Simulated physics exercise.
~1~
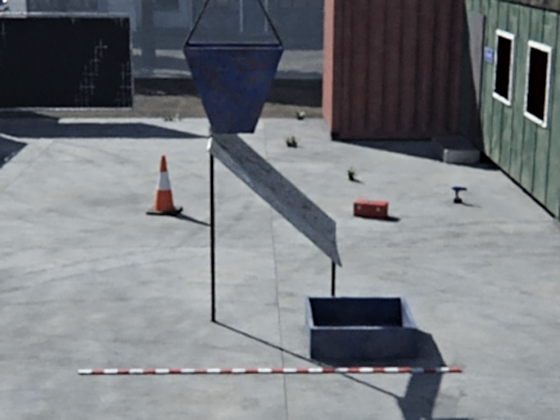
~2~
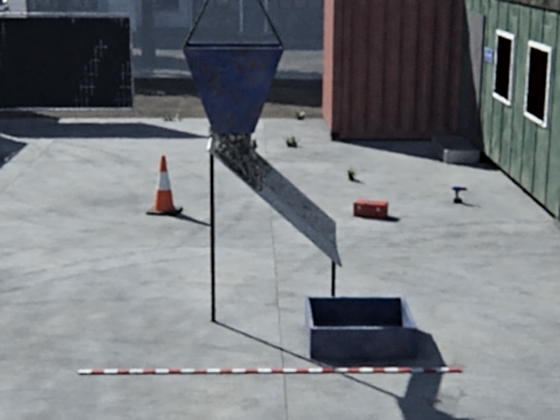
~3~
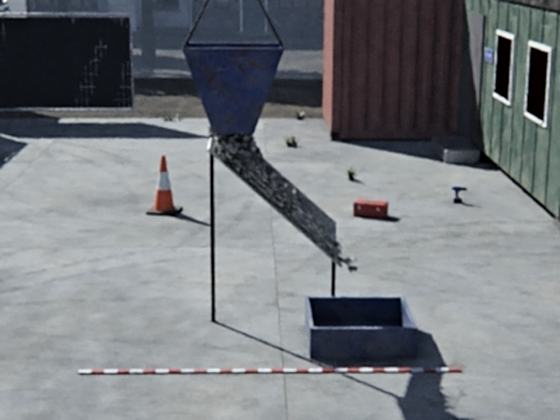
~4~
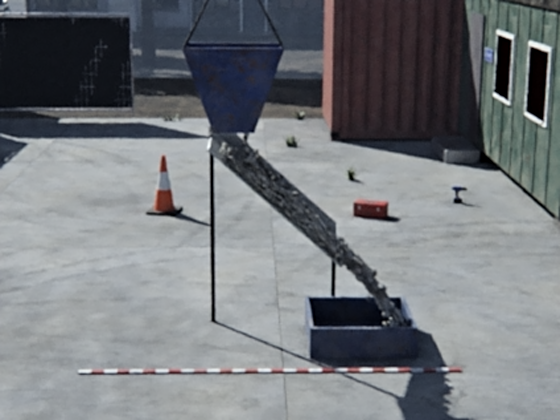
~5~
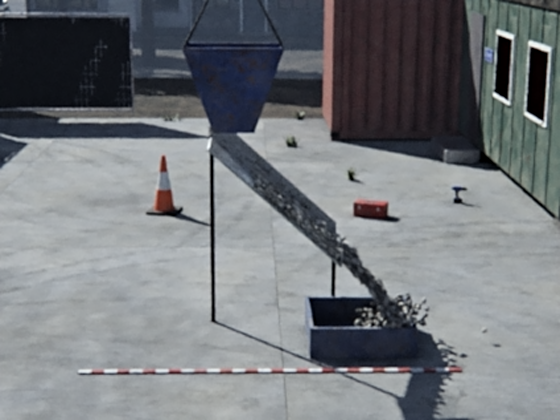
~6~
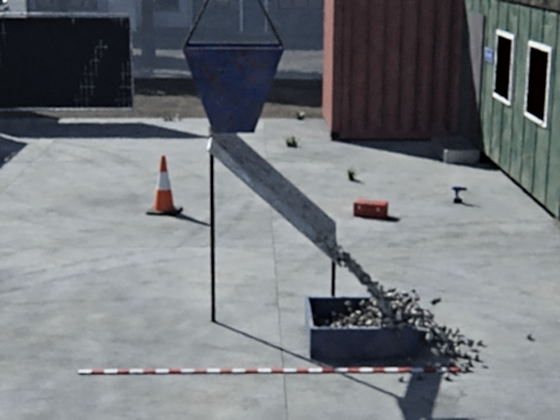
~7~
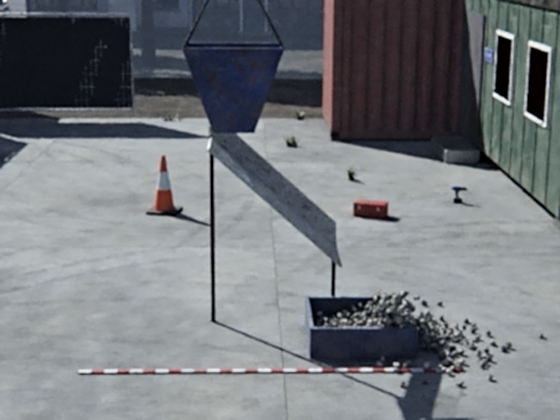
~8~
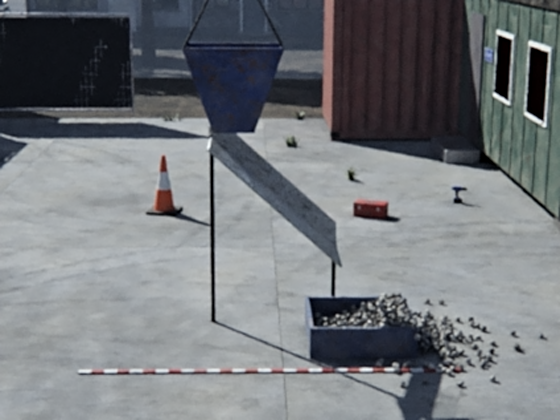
In this clip, crushed stones drop from a hanging blue skip onto a sloping steel chute, slide down to the right and pour into an open bin below; most settle in the bin, while some spill over its right side and come to rest scattered across the concrete.
